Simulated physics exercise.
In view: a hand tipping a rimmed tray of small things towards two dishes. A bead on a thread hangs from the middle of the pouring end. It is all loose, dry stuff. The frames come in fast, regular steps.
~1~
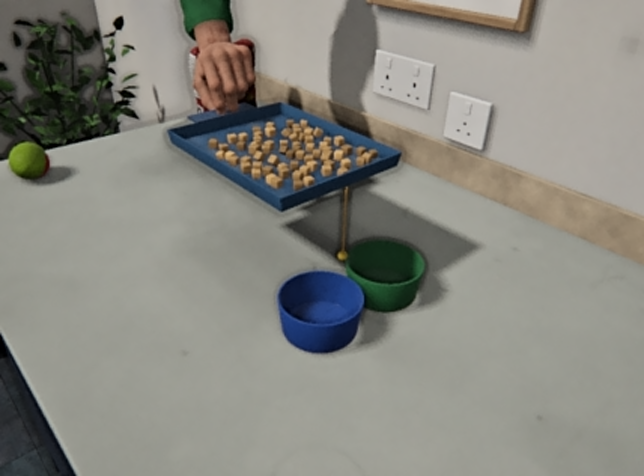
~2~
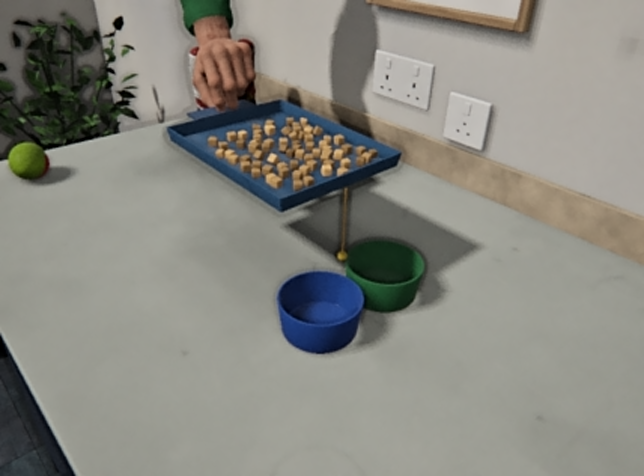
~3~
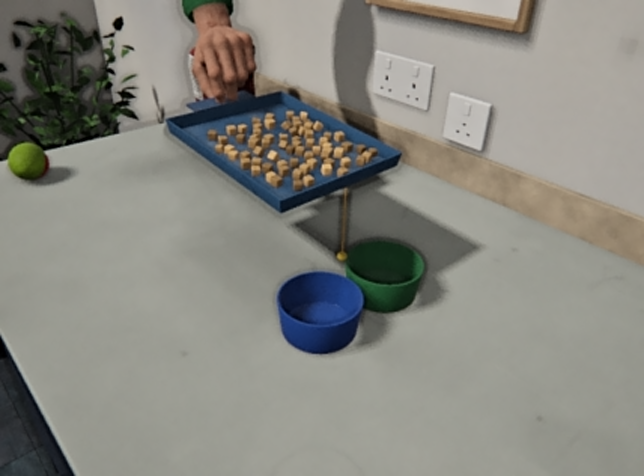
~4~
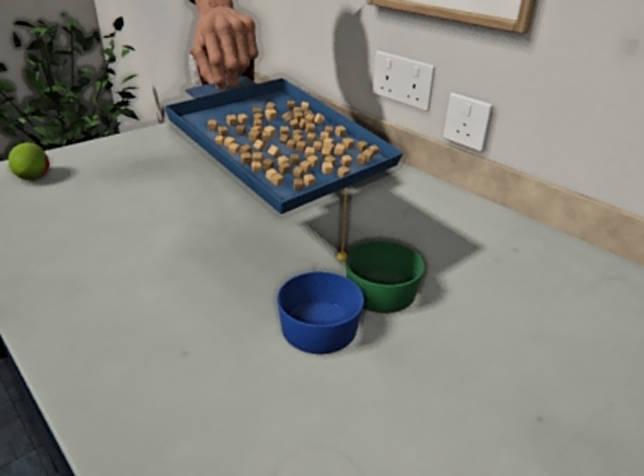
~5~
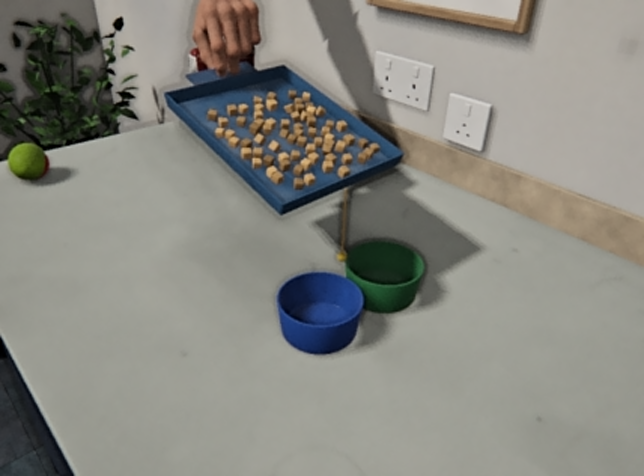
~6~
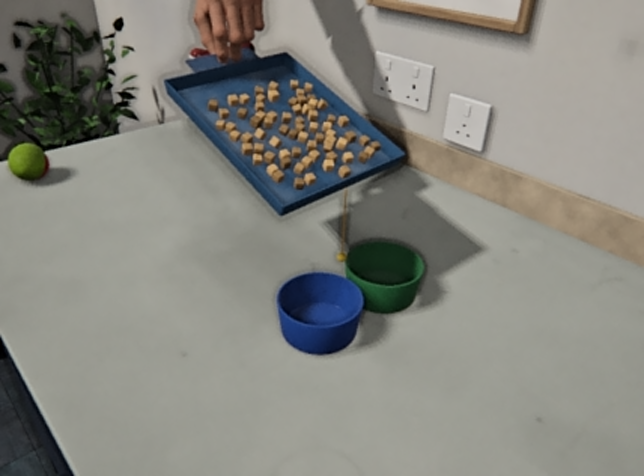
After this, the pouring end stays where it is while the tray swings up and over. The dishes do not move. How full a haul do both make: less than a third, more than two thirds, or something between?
Caught overall: Between a third and two thirds.
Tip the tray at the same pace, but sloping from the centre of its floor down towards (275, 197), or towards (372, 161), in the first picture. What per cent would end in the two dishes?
About 50 and 50 per cent.
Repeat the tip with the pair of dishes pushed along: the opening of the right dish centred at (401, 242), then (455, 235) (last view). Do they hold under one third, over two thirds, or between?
One: Less than a third. Two: Below one third.
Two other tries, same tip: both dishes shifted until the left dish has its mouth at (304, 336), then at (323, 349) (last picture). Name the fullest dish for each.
One: The right-hand dish. Two: Right.
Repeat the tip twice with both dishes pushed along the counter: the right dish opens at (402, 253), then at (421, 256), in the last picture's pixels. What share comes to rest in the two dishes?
Roughly 30 per cent, and 50 per cent.
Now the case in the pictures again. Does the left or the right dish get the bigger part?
It is left.
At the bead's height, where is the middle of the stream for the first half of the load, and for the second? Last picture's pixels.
At about (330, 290), then at (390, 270).
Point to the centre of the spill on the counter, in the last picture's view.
Roughly at (437, 367).
Just after the last frame, tray tipped steeply; almost all on the tray; just a few in the air.
A moment on, tray tipped past a quarter turn; the larger part on the tray; about a tenth in the left dish; about a tenth outside both; just a few in the air.
Further on, tray tipped past a quarter turn; roughly a third in the left dish; about a tenth in the right dish; roughly half outside both.
When it is over, tray tipped past a quarter turn; roughly a third in the left dish; about a tenth in the right dish; roughly half outside both.
